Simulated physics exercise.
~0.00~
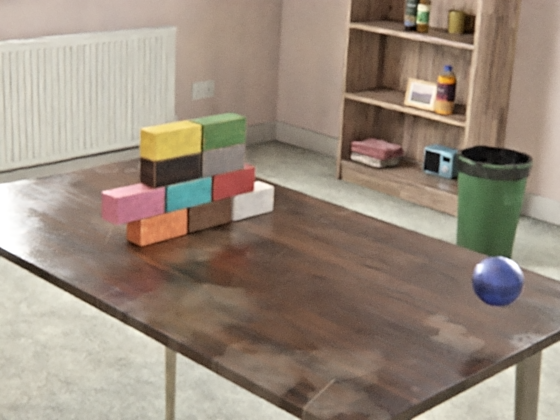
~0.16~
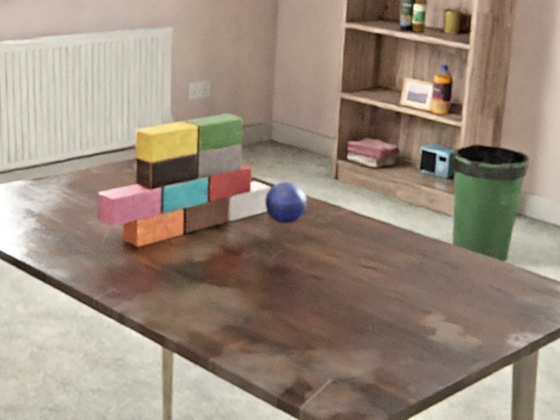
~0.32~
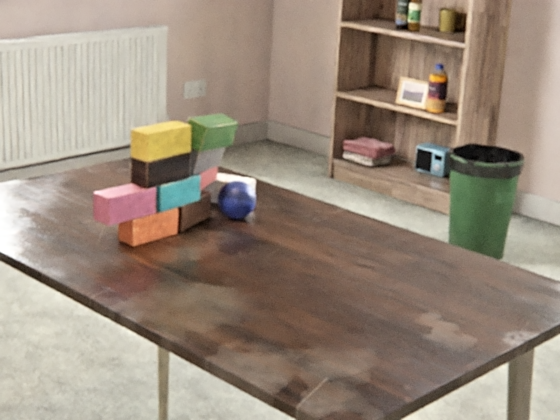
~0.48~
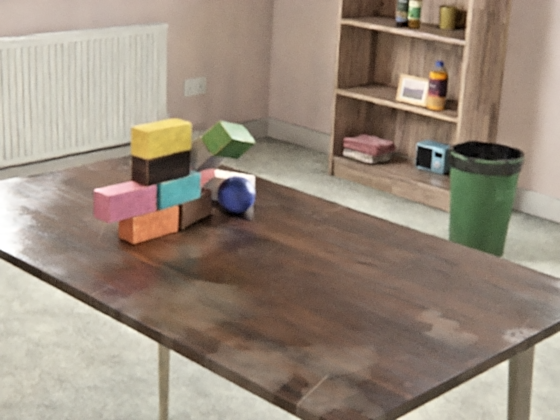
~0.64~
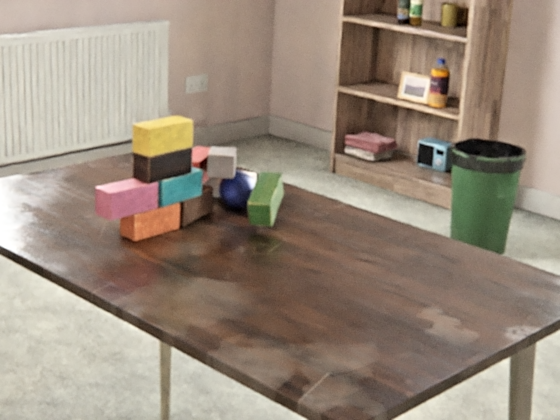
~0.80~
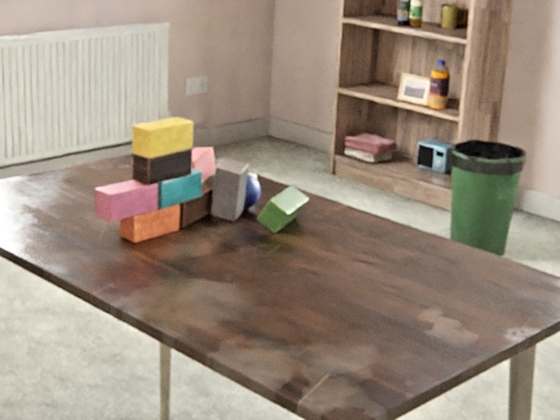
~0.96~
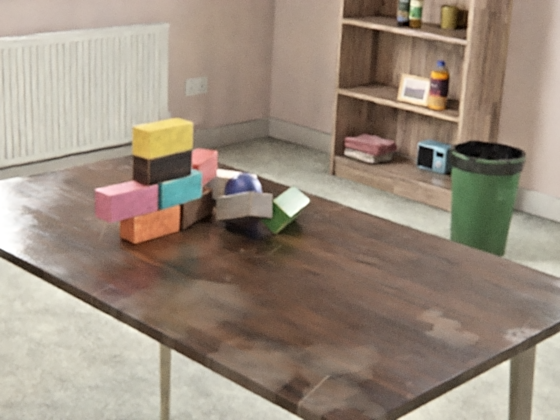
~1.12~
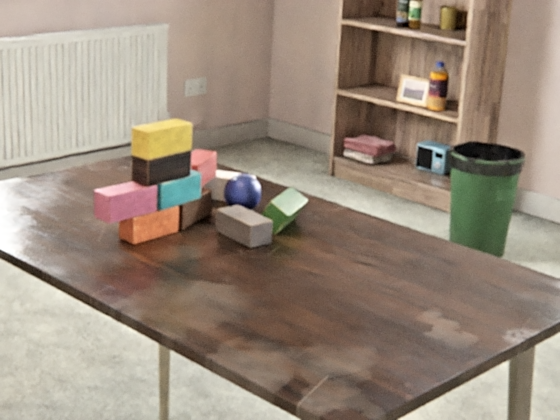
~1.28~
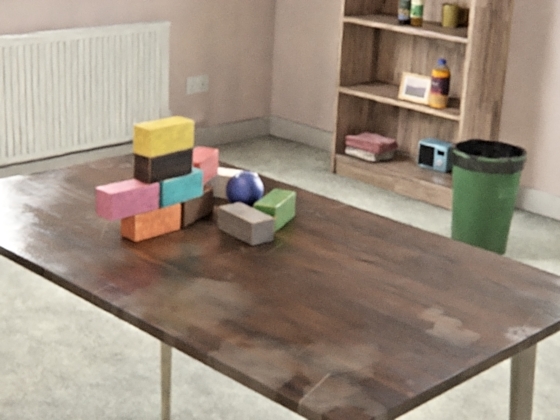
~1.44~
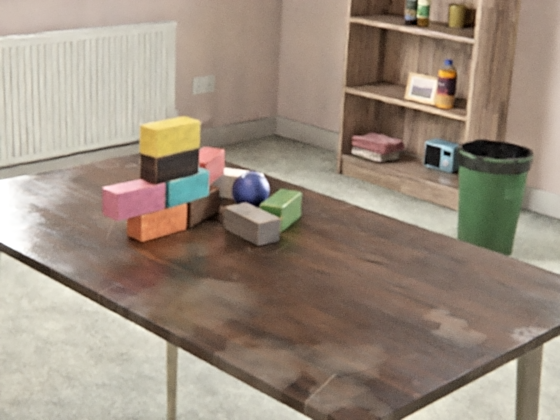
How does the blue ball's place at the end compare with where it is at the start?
At the start the blue ball is off by itself near the right side of the view, away from the blocks. By the end it is much farther left, resting against the right side of the pile, with the grey and green blocks lying beside it.
